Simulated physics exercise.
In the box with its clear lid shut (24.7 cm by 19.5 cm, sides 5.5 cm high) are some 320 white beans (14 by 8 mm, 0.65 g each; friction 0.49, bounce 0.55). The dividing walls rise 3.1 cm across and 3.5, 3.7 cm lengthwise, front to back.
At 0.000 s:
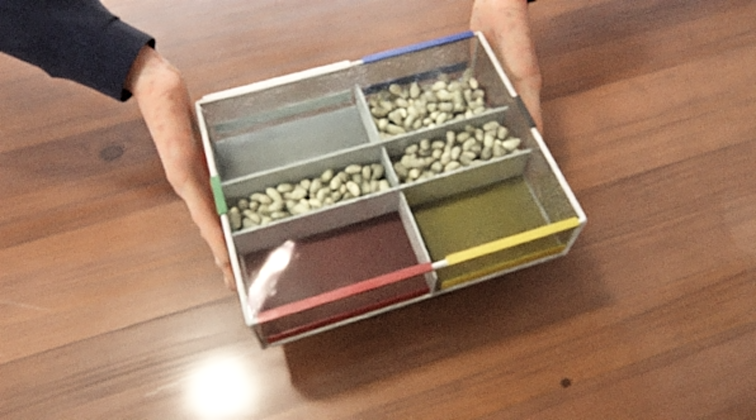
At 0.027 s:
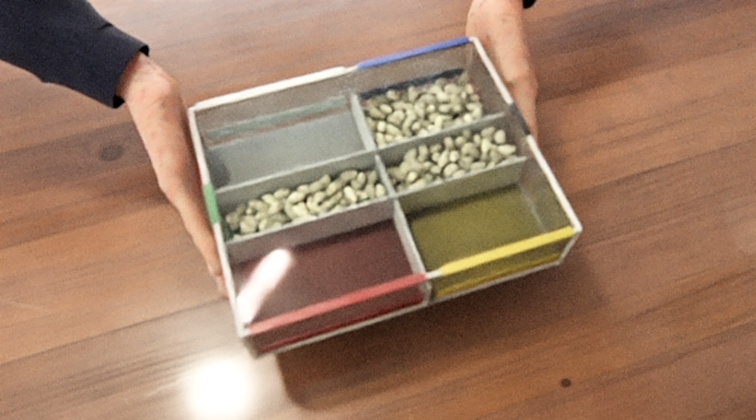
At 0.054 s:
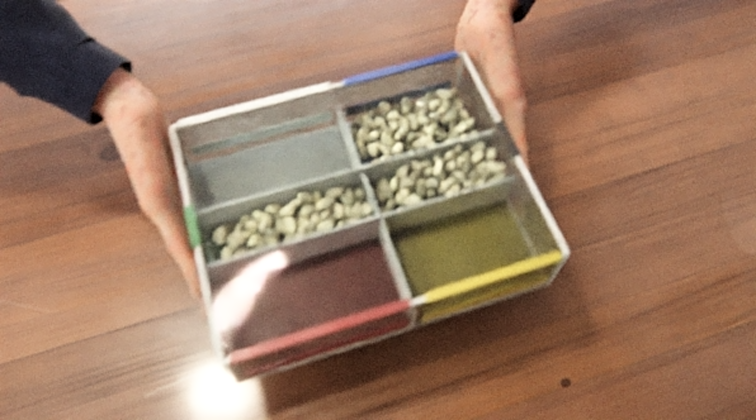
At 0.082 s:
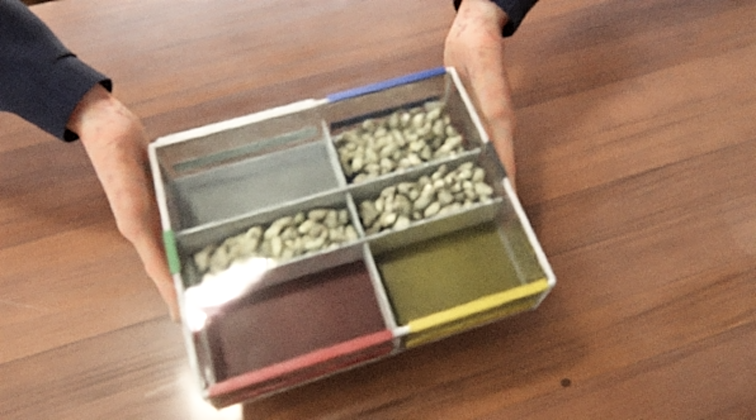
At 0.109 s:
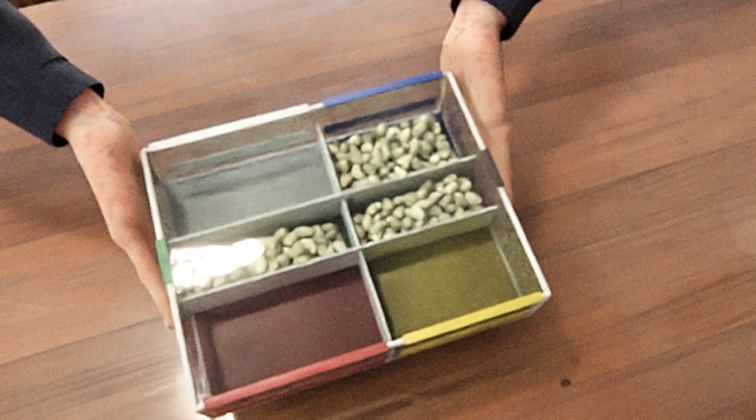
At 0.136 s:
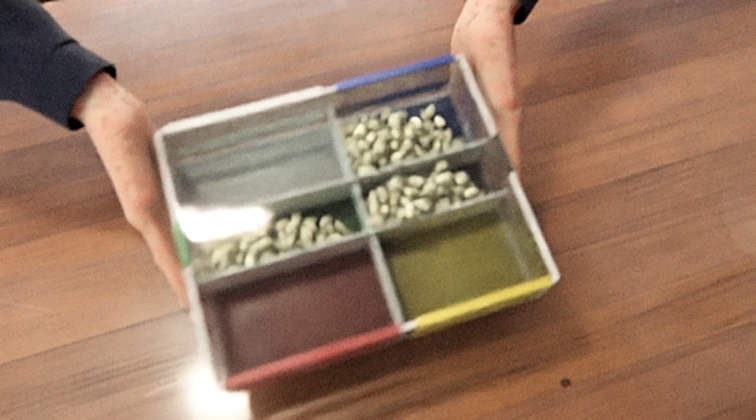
The video shows two hands holding a clear-lidded, divided box with white beans in three of its sections above a wooden surface, shifting it toward the lower left, then slightly back up and right as it tilts toward the front.
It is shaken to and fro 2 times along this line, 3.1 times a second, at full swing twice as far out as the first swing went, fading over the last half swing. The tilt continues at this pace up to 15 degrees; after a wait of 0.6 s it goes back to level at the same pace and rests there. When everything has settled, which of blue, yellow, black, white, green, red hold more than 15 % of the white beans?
Blue: More, yellow: Not more, black: More, white: Not more, green: More, red: More.
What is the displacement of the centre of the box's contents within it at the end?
From start to finish it ends up roughly 4.5 cm away.
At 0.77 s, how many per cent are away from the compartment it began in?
Close to 40 in a hundred.
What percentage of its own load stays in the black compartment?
Roughly 50 percent.
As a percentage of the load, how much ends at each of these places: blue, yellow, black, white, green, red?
Blue 25 %, yellow 5 %, black 20 %, white 5 %, green 20 %, red 20 %.
After 0.48 s, tilt 15 degrees; blue 25 %, yellow 5 %, black 25 %, white 5 %, green 25 %, red 20 %; middle of all pieces near (344, 200).
After 0.77 s, tilt 15 degrees; blue 25 %, yellow 5 %, black 20 %, white 5 %, green 20 %, red 20 %; middle of all pieces near (386, 191).
After 1.04 s, tilt 5 degrees; blue 25 %, yellow 5 %, black 20 %, white 5 %, green 20 %, red 20 %; middle of all pieces near (386, 196).
After 1.29 s, tilt 0 degrees; blue 25 %, yellow 5 %, black 20 %, white 5 %, green 20 %, red 20 %; middle of all pieces near (387, 197).
In the end, at 1.6 s, blue 25 %, yellow 5 %, black 20 %, white 5 %, green 20 %, red 20 %.
